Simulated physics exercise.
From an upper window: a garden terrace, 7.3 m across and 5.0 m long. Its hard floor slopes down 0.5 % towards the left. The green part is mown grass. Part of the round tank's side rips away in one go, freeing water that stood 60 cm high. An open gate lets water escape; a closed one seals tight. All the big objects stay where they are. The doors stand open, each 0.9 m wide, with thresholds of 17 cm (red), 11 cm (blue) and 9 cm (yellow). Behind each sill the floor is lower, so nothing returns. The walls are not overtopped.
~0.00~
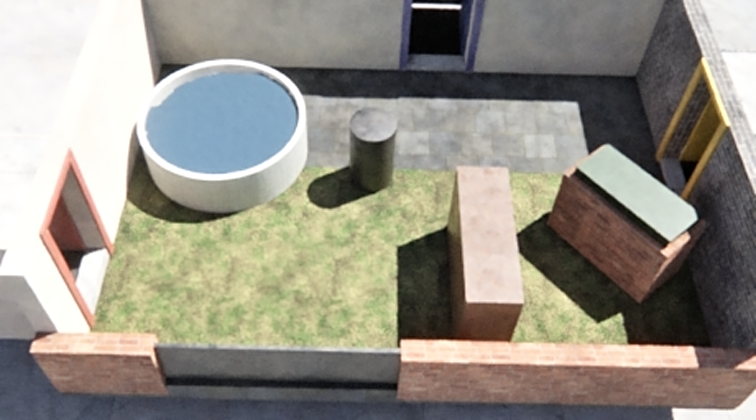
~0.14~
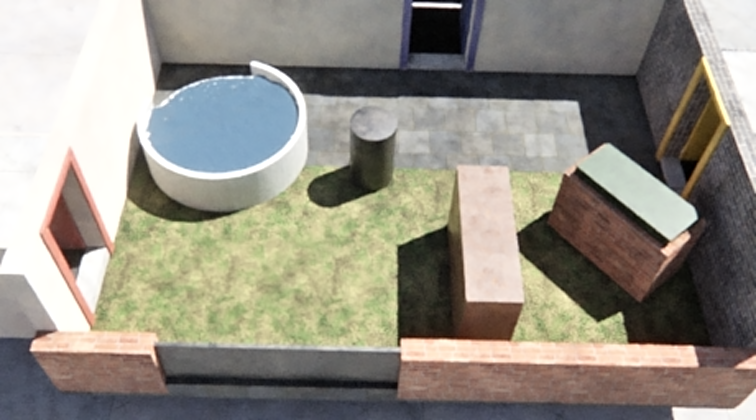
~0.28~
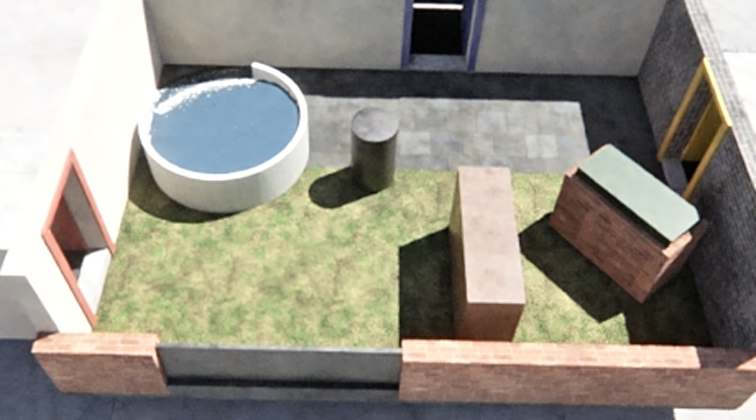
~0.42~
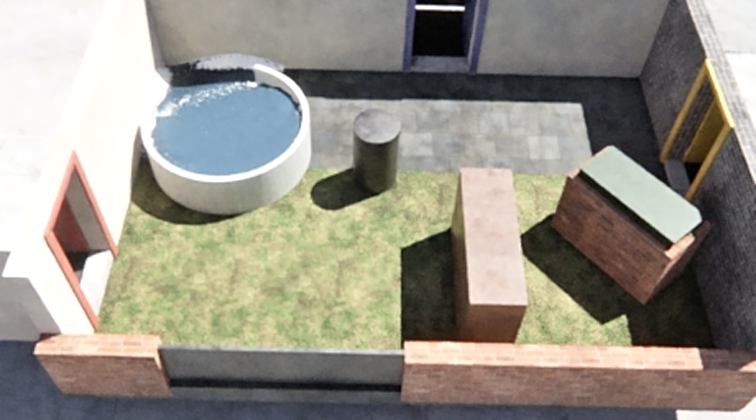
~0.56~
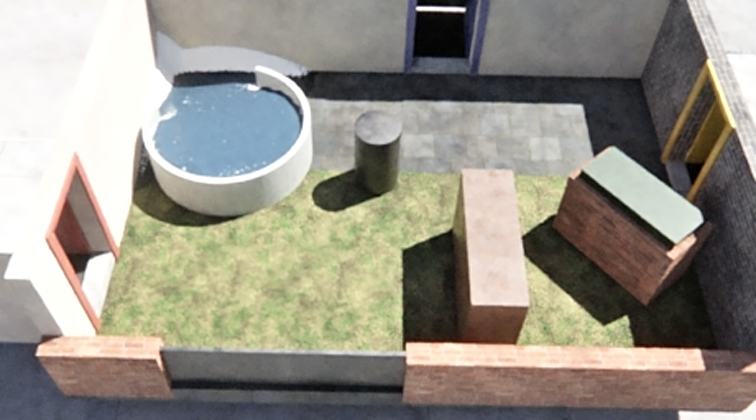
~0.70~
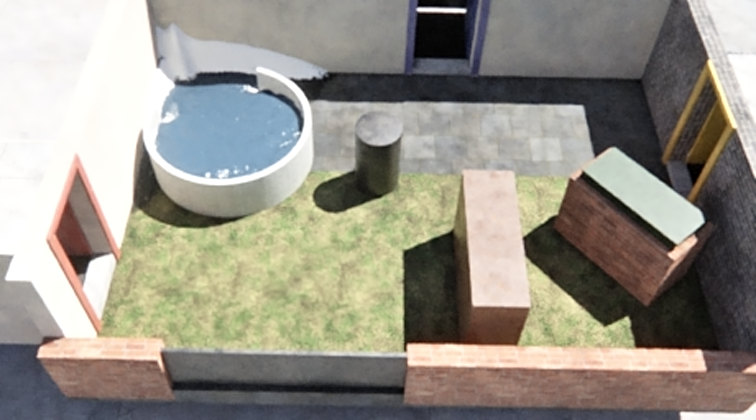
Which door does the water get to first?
The blue door.
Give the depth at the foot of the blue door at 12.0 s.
Roughly 8.5 cm deep.
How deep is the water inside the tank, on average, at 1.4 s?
Roughly 34 cm on average.
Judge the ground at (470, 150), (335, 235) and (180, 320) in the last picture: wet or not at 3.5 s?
In turn: Flooded, still dry, flooded.
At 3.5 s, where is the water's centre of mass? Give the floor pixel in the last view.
Around (286, 149).
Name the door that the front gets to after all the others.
The yellow one.
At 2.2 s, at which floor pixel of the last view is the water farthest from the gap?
Around (473, 83).
After 1.4 s water covers 15 % of the floor and is deepest (55 cm) near (167, 76); red door not reached, blue door not reached, yellow door not reached.
After 2.2 s water covers 25 % of the floor and is deepest (38 cm) near (165, 85); red door reached at 2.2 s, blue door reached at 1.5 s, yellow door not reached.
After 3.5 s water covers 60 % of the floor and is deepest (23 cm) near (166, 128); red door reached at 2.2 s, blue door reached at 1.5 s, yellow door not reached.
After 7.0 s water covers 85 % of the floor and is deepest (17 cm) near (156, 119); red door reached at 2.2 s, blue door reached at 1.5 s, yellow door reached at 3.7 s.
After 12.0 s water covers 100 % of the floor and is deepest (12 cm) near (166, 128); red door reached at 2.2 s, blue door reached at 1.5 s, yellow door reached at 3.7 s.
